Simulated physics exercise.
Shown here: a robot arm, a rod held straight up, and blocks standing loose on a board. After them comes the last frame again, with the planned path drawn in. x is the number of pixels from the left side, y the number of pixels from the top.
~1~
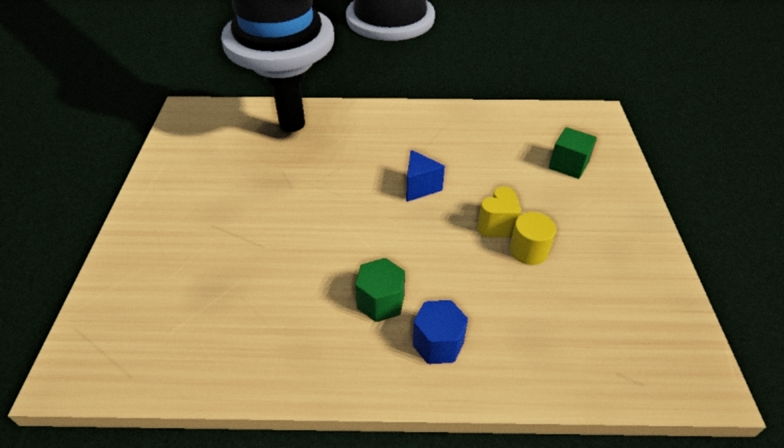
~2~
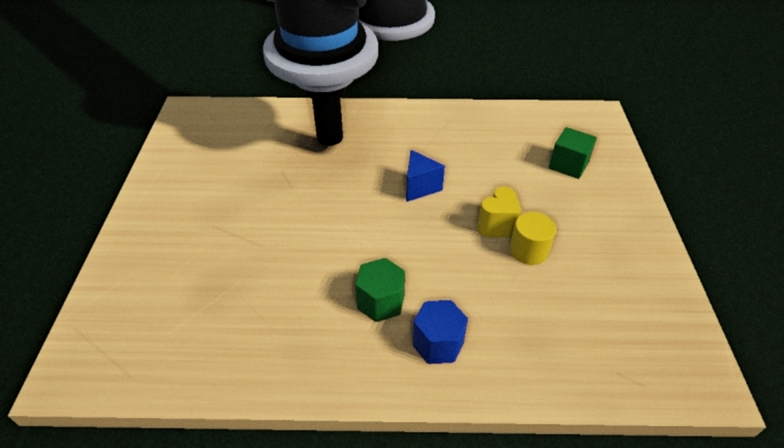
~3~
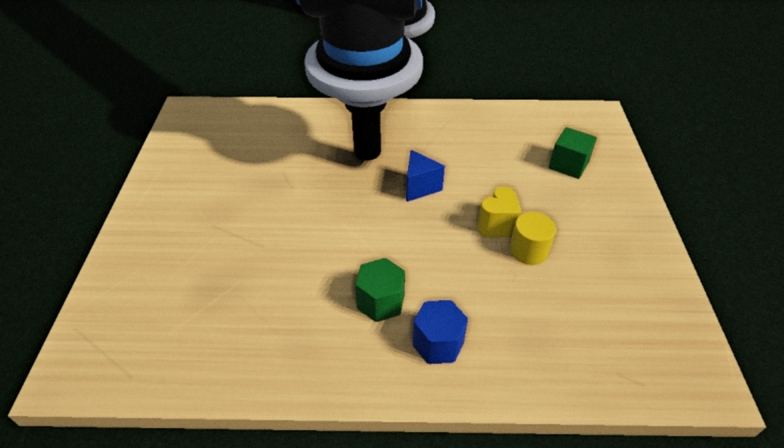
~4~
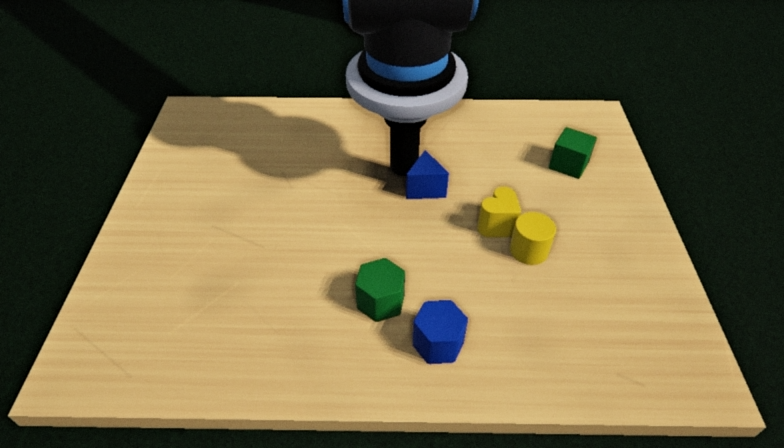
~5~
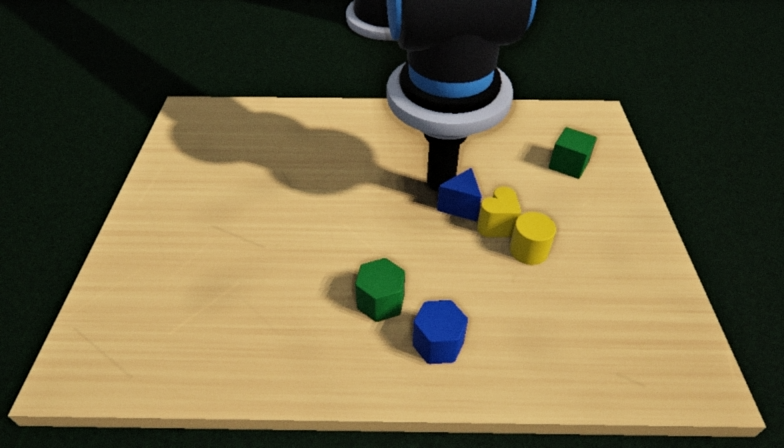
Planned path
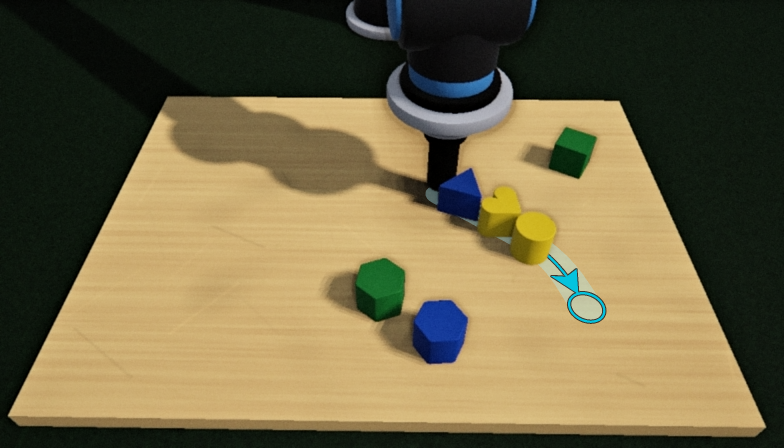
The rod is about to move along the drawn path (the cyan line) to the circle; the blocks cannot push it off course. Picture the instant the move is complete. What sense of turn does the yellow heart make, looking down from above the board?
Viewed from above, counterclockwise.
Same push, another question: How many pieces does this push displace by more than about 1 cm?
Three or more blocks move.
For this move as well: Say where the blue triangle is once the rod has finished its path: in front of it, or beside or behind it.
Most likely the blue triangle slides off.
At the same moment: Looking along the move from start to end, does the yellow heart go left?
The answer is yes.
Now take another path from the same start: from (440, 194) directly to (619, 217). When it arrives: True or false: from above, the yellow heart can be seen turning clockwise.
That is false.
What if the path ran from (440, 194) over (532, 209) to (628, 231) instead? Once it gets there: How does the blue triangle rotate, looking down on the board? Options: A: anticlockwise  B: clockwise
Choice B: Clockwise.
Drawn move, from (440, 194) through (492, 222) and (547, 255) to (587, 307).
The first path, step by step. One third of the way, rod at (496, 211); blue triangle at (496, 221), turned 25° clockwise; yellow heart at (529, 211), turned 30° anticlockwise; yellow round block at (553, 234).
Two thirds of the way, rod at (551, 244); blue triangle at (505, 229), turned 70° clockwise; yellow heart at (584, 225), turned 55° anticlockwise; yellow round block at (592, 259).
At the end, rod at (592, 296); blue triangle at (505, 229), turned 70° clockwise; yellow heart at (589, 227), turned 75° anticlockwise; yellow round block at (639, 297).
